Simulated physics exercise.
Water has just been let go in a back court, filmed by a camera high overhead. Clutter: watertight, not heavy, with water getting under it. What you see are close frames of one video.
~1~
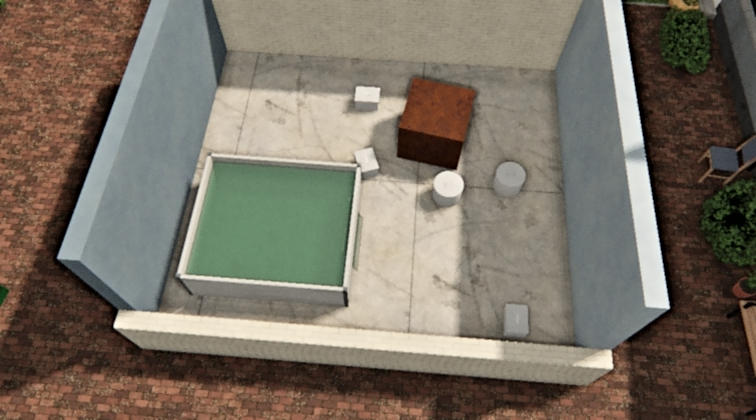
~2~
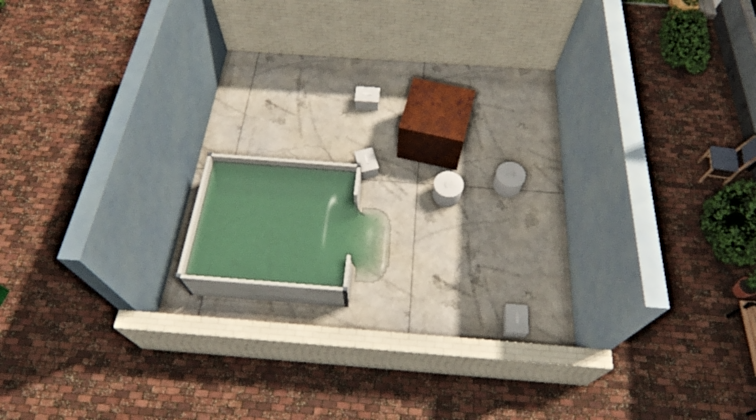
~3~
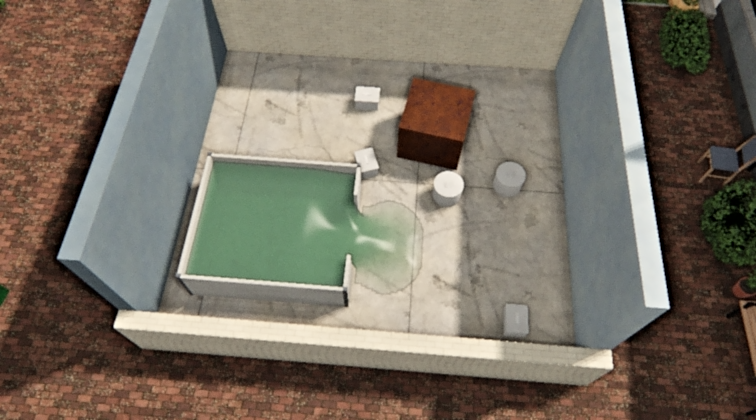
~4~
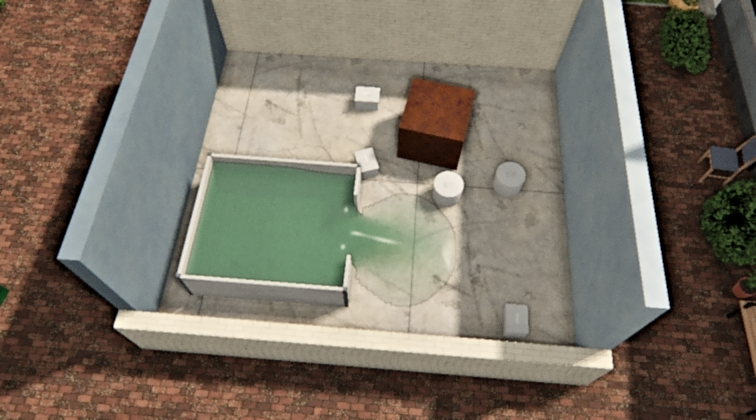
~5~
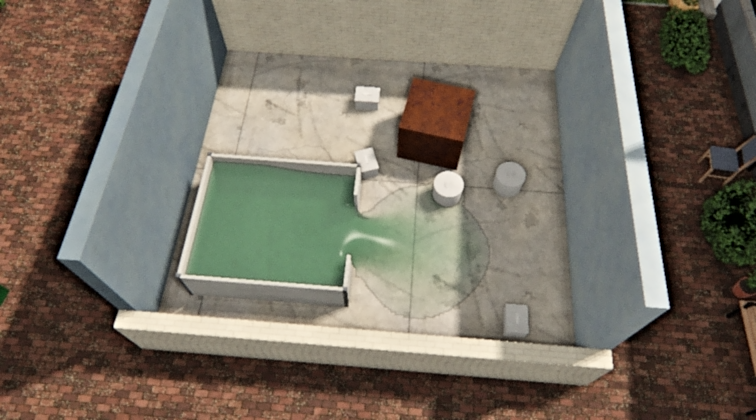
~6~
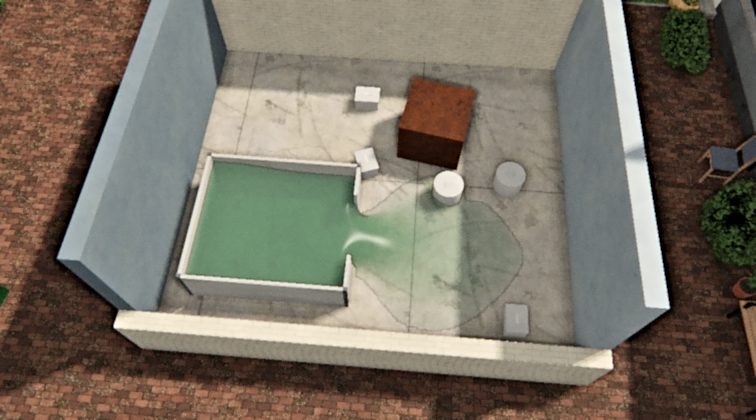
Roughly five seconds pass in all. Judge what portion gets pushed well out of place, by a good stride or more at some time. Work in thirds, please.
It sits mid-range.
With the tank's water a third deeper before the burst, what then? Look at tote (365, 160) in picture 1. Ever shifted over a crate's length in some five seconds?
Lab note - result: Distance not reached.
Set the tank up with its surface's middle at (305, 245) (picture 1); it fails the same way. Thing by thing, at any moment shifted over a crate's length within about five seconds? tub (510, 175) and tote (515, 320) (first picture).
Travelled that far, travelled that far.
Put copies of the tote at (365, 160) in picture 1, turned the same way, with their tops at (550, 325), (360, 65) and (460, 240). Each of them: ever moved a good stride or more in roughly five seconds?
Result by item: Stays where it is / stays where it is / gets dislodged.
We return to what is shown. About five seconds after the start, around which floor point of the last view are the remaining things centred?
What remains is centred near (442, 145).
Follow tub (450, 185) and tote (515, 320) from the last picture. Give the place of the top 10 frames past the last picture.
My guess: Roughly (509, 137), then roughly (563, 325).
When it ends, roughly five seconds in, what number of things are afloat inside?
The total is 3.
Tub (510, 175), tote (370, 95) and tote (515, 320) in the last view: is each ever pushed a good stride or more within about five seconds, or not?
The first comes out driven that far, the second not so far, the last driven that far.
A moment on, 0 of 5 are well off their spots; 0 afloat.
Next, 2 of 5 are well off their spots; 1 afloat.
Later, 2 of 5 are well off their spots; 1 afloat.
In the end, 3 of 5 are well off their spots, and 3 have been at some point; 3 afloat.
